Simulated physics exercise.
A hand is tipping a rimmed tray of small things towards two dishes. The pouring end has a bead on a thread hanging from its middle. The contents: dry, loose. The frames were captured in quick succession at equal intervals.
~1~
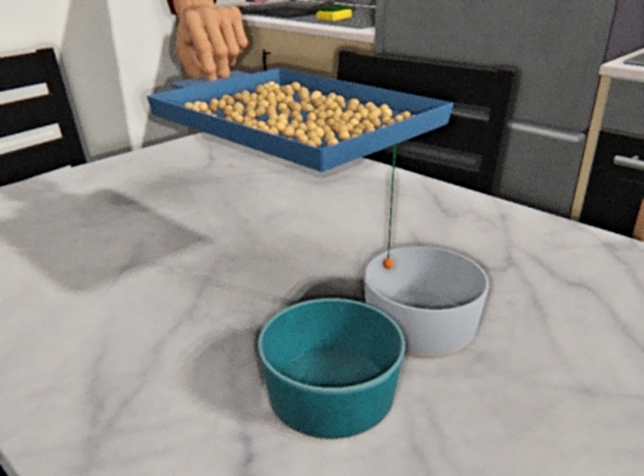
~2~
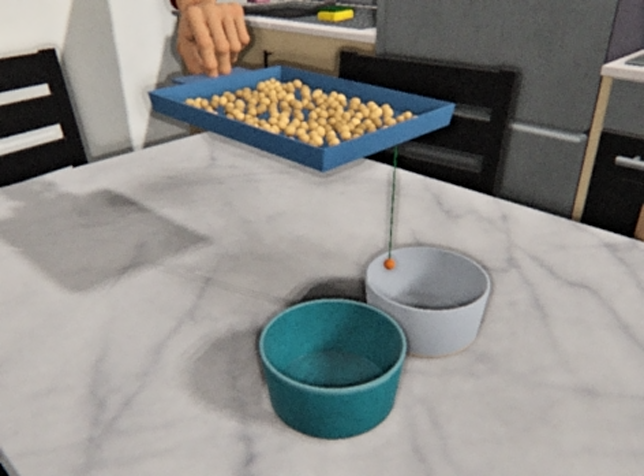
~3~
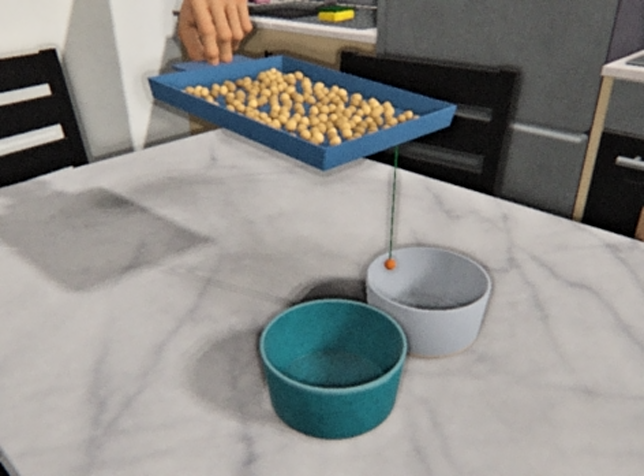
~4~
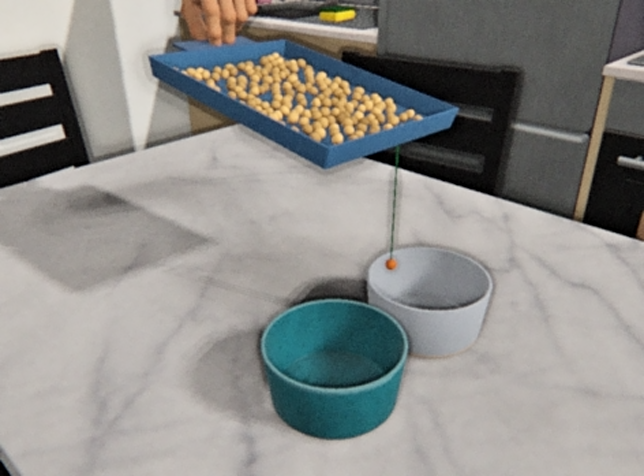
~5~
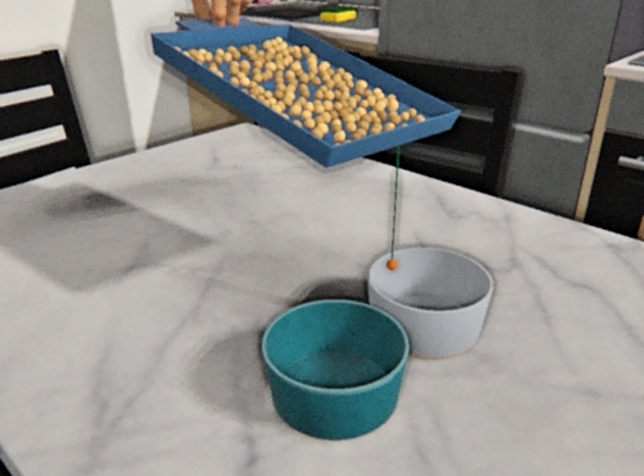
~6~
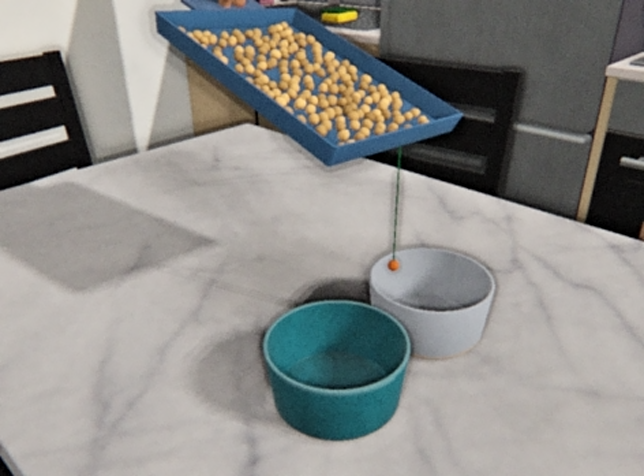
At first, a hand holds a blue rimmed tray of dried chickpeas nearly level above a teal dish and a grey dish on a marble table. The hand then steadily raises the far end, tilting the tray towards its right corner, while the dishes and the orange bead on its thread barely shift.
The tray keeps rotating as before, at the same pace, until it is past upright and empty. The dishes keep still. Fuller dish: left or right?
Oh, the winner here is the right dish, by the look of it.
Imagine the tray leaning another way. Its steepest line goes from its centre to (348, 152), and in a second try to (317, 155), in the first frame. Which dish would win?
Try 1: The left-side dish; try 2: The left-side dish.
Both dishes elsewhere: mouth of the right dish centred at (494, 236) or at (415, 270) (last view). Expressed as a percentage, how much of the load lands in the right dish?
Roughly 10 per cent, and 30 per cent.
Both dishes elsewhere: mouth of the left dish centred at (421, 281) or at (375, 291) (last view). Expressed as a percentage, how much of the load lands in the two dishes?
Well, you'd get about 50 per cent and then about 30 per cent.
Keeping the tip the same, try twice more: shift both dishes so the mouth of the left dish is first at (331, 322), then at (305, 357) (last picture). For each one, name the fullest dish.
Well, the first try goes to the rightward dish and the second to the rightward dish.
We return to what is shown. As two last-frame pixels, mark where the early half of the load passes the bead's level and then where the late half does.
Earlier half at (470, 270), later half at (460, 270).
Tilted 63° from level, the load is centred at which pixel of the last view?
Roughly (398, 97).
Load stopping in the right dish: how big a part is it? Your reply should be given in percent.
Roughly 50 percent.
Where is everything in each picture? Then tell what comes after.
Corners of the pouring end near (322, 148) and (449, 103), level; middle of the load near (296, 116), dried chickpeas; left dish near (387, 396); right dish near (476, 320); bead on its thread near (388, 264), in the first frame.
Corners of the pouring end near (323, 148) and (450, 104), level; middle of the load near (297, 114), in the second frame.
Corners of the pouring end near (325, 147) and (452, 106), tipped barely, lowest at the right corner; middle of the load near (298, 108), in the third frame.
Corners of the pouring end near (328, 146) and (454, 108), tipped a little, lowest at the right corner; middle of the load near (300, 99), in the fourth frame.
Corners of the pouring end near (332, 145) and (456, 110), tipped a little, lowest at the right corner; middle of the load near (303, 89), in the fifth frame.
Corners of the pouring end near (335, 145) and (459, 113), tipped clearly, lowest at the right corner; middle of the load near (308, 81); left dish near (392, 398); right dish near (482, 322), in the sixth frame.
Shortly afterwards, tray tipped steeply; all but a few on the tray; only a few in the air.
Next, tray tipped right over; all but a few on the tray; only a few in the right dish; only a few outside both; only a few in the air.
Some moments later, tray tipped past a quarter turn; near half in the right dish; near half outside both.
In the end, tray tipped past a quarter turn; none at all in the left dish; near half in the right dish; near half outside both.
